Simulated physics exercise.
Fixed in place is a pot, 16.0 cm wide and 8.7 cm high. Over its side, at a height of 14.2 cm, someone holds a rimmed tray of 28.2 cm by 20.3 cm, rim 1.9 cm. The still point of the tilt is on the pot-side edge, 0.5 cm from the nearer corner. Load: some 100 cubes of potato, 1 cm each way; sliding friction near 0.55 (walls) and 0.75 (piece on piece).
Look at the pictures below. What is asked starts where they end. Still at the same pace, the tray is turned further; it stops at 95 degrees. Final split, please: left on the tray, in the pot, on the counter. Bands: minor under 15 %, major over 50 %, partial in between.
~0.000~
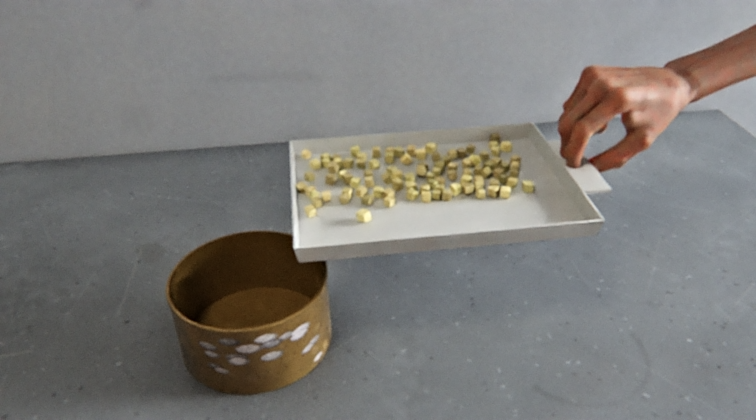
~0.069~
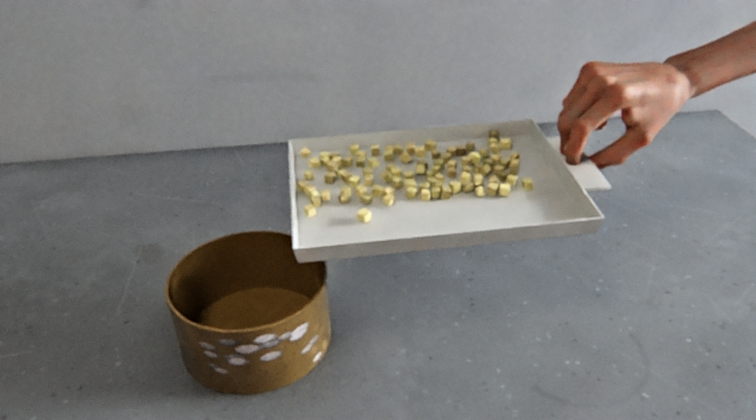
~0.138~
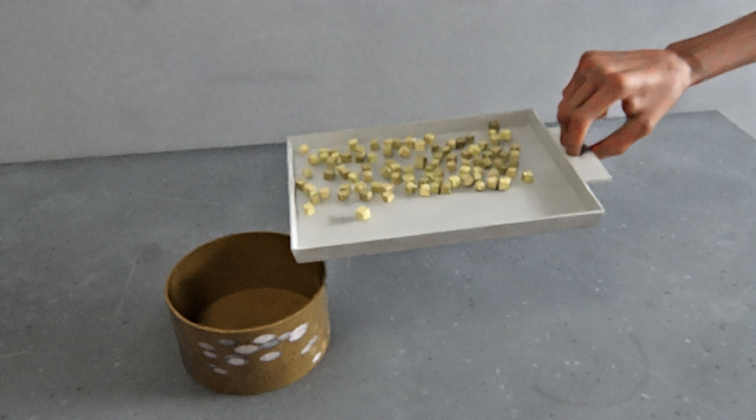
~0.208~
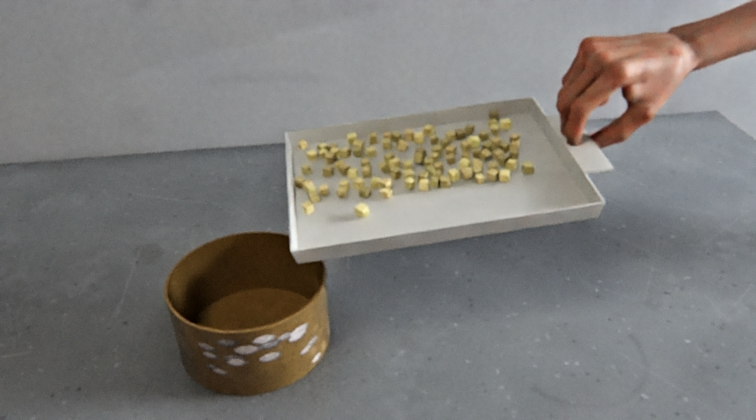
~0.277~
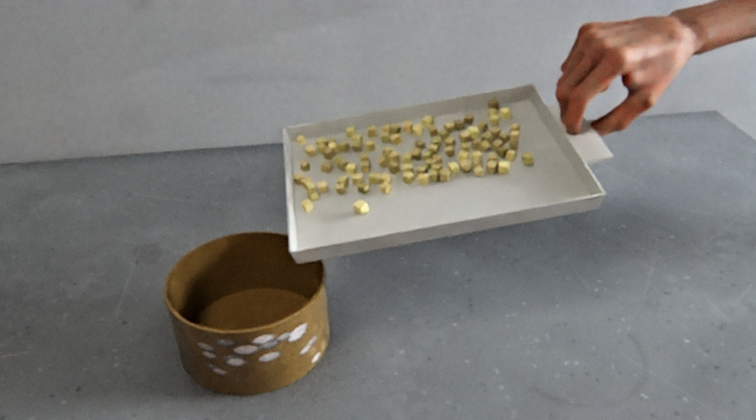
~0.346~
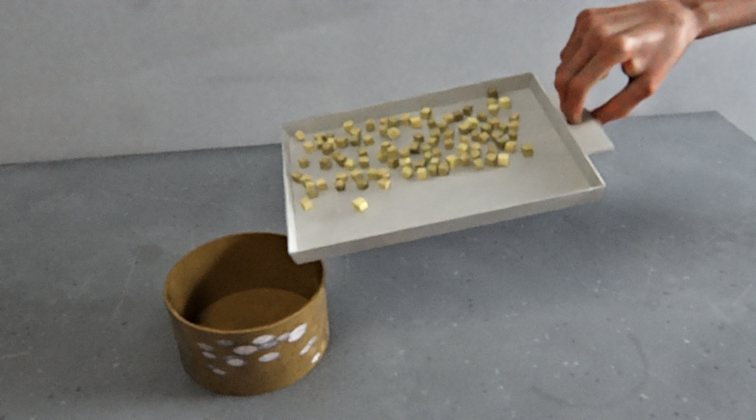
In the end tray: Small; pot: Medium; counter: Large.
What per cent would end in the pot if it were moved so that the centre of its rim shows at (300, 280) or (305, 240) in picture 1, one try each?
About 40 and 0 per cent.
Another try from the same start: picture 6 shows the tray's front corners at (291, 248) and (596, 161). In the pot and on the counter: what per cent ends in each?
Pot 65; counter 25.
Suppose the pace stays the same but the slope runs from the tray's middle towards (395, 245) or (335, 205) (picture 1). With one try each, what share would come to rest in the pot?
Some 0 and 70 per cent.
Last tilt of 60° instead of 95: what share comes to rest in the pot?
It would land at about 10 percent.
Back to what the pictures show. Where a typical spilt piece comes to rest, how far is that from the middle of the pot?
Some 16 centimetres.
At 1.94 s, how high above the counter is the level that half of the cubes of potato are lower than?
Around 18 cm up.
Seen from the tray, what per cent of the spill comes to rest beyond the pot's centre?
Share: Close to 60 %.
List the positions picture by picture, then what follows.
Tray tilt 0 degrees, front corners at (298, 245) and (599, 218); middle of the pieces at (422, 171); pot at (248, 276), in the first picture.
Tray tilt 1 degrees, front corners at (297, 246) and (599, 216); middle of the pieces at (421, 169), in the second picture.
Tray tilt 3 degrees, front corners at (296, 247) and (599, 209), lowest corner left front; middle of the pieces at (420, 164), in the third picture.
Tray tilt 6 degrees, front corners at (295, 248) and (600, 201), lowest corner left front; middle of the pieces at (419, 158), in the fourth picture.
Tray tilt 9 degrees, front corners at (294, 248) and (600, 192), lowest corner left front; middle of the pieces at (416, 154), in the fifth picture.
Tray tilt 12 degrees, front corners at (293, 249) and (600, 184), lowest corner left front; middle of the pieces at (415, 148); pot at (246, 277). The tray's pace is about 40 degrees a second, in the sixth picture.
After 1.30 s, tilt 50 degrees; the tray holds 90 %, the pot 0 %.
Then, at 1.94 s, tilt 76 degrees; the tray holds 70 %, the pot 5 %.
After 2.63 s, tilt 95 degrees; the tray holds 15 %, the pot 25 %.
At rest (4.0 s), tray 0 %, pot 40 %, counter 60 %.
